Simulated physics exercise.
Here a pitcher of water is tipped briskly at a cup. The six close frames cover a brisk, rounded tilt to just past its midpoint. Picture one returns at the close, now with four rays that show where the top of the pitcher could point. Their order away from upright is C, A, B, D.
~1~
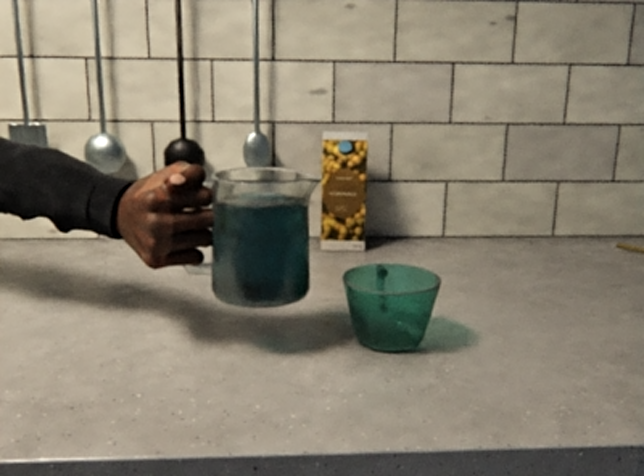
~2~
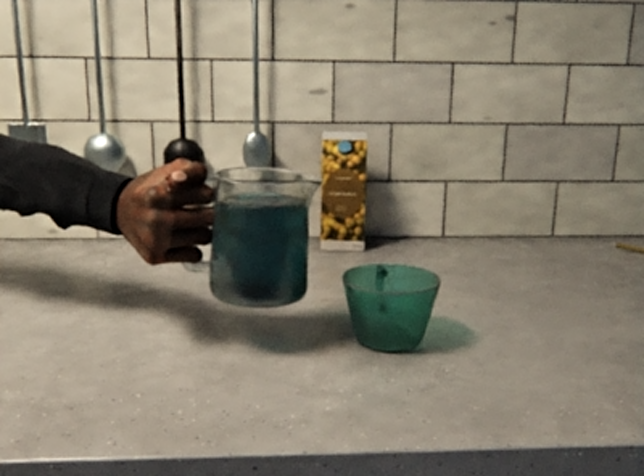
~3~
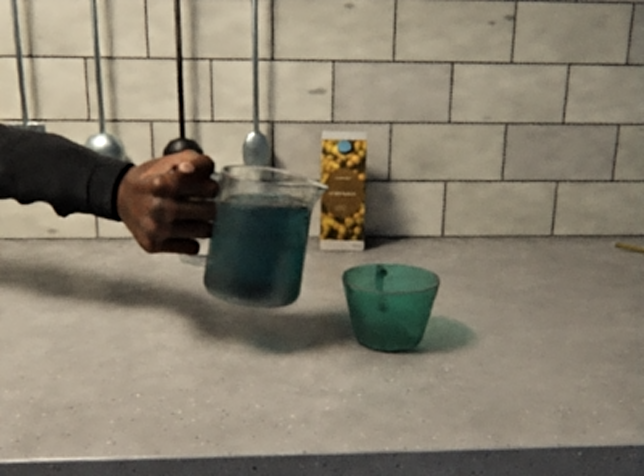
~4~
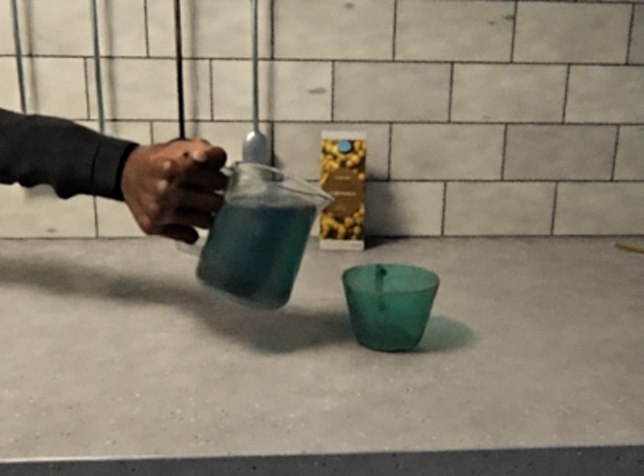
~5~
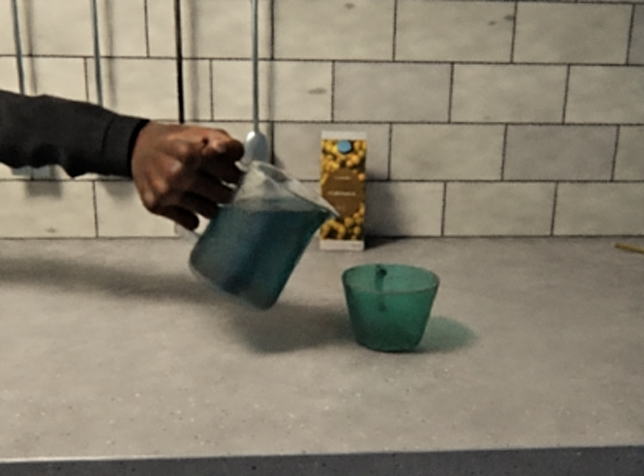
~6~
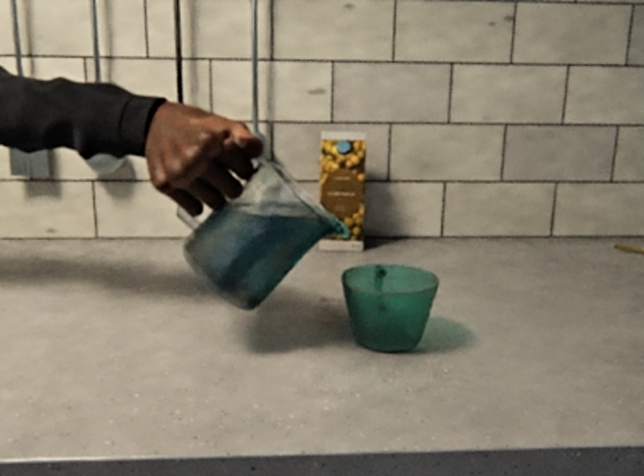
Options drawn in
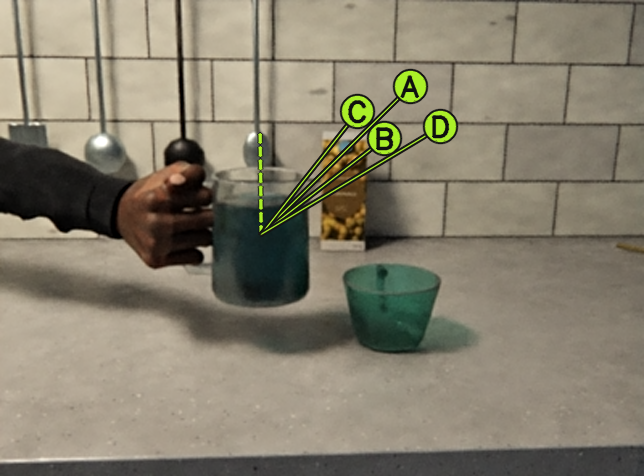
In this clip, a hand holds a clear pitcher of dark bluish liquid above a counter beside a green cup, then tilts it steadily to the right until the liquid reaches the spout and begins to pass over it.
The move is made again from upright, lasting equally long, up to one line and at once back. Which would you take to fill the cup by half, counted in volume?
It is D.
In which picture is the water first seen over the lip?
Picture 6.
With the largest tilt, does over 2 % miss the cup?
No.
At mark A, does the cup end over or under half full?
Under.
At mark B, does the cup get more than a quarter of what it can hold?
Yes, it does.
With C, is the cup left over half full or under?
Under half.
In lime, A at (398, 98); B at (370, 149); C at (347, 125); D at (425, 135).
Choosing A, the cup ends with about 20 % of what it can hold.
Choosing B, the cup ends with about 32 % of what it can hold.
Choosing C, the cup ends with about 10 % of what it can hold.
Choosing D, the cup ends with about 48 % of what it can hold.
